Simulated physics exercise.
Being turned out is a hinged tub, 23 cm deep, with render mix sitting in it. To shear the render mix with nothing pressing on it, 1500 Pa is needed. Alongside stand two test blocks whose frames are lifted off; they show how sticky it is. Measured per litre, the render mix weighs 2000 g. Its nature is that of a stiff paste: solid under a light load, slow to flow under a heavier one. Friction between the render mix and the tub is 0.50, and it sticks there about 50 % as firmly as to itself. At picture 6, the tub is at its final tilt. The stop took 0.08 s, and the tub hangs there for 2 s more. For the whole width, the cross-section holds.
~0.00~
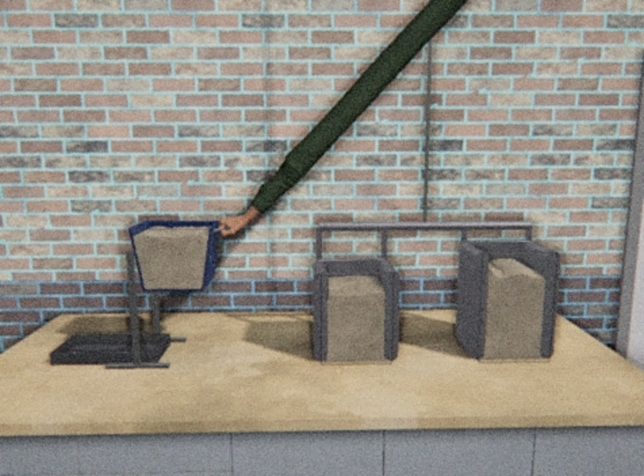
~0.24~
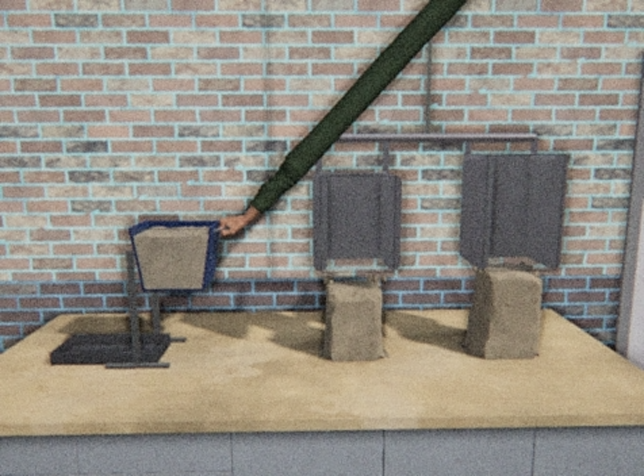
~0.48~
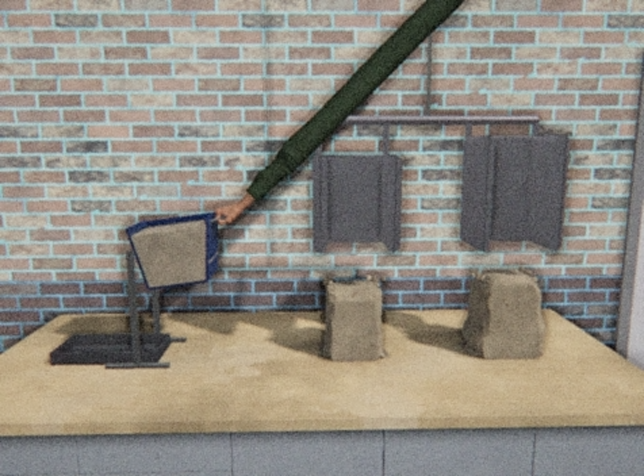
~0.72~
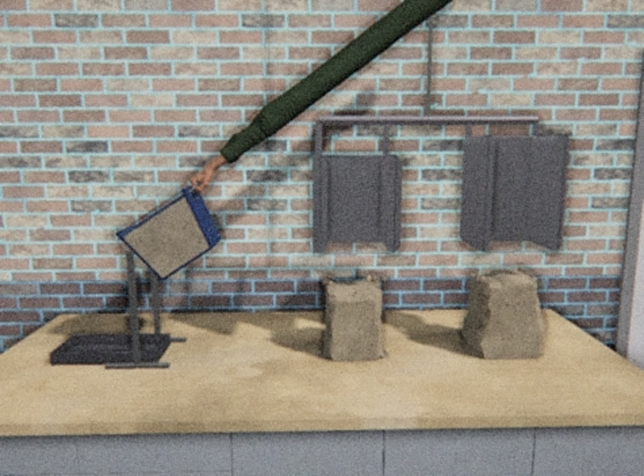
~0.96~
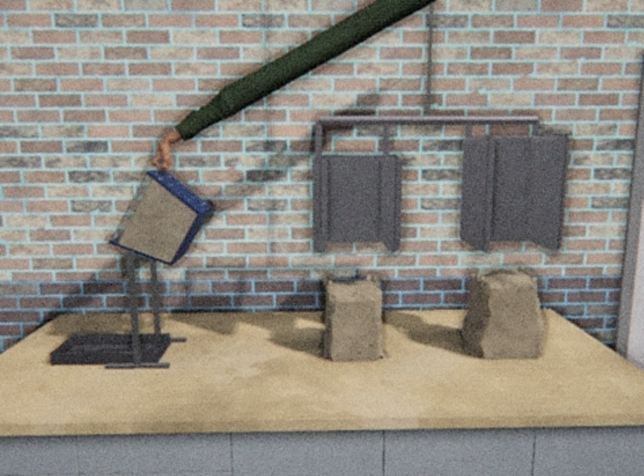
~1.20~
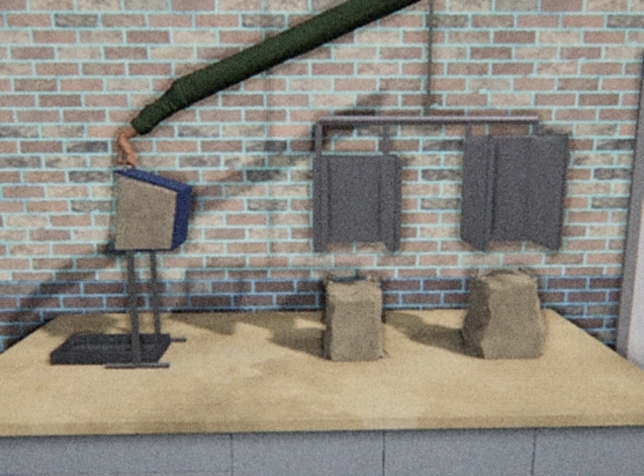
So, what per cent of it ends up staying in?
Expect roughly 100 %.
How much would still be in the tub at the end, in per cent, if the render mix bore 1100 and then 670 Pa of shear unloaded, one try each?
About 95 % first, about 55 % second.
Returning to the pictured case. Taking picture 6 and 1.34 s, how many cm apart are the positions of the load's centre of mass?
Looks like around 0 cm to me.
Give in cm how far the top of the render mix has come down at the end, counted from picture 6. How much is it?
About 1 cm.
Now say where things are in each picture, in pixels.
In the first frame, handle-side rim at (209, 228), tilt 0 degrees; highest point of the render mix at (146, 236); test blocks 29 cm, 36 cm high (left to right).
In the second frame, handle-side rim at (209, 228), tilt 0 degrees; highest point of the render mix at (146, 236); test blocks 29 cm, 34 cm high (left to right).
In the third frame, handle-side rim at (205, 219), tilt 7 degrees; highest point of the render mix at (200, 227); test blocks 29 cm, 32 cm high (left to right).
In the fourth frame, handle-side rim at (181, 190), tilt 33 degrees; highest point of the render mix at (182, 200); test blocks 29 cm, 32 cm high (left to right).
In the fifth frame, handle-side rim at (146, 173), tilt 59 degrees; highest point of the render mix at (154, 181); test blocks 29 cm, 32 cm high (left to right).
In the sixth frame, handle-side rim at (114, 172), tilt 81 degrees; highest point of the render mix at (118, 179); test blocks 29 cm, 32 cm high (left to right).
By 1.34 s, the tub is at 81 degrees and holds 100 %.
By 1.51 s, the tub is at 81 degrees and holds 100 %.
By 1.68 s, the tub is at 81 degrees and holds 100 %.
By 1.85 s, the tub is at 81 degrees and holds 100 %.
By 3.20 s, at the end, the tub is at 81 degrees and holds 100 %.
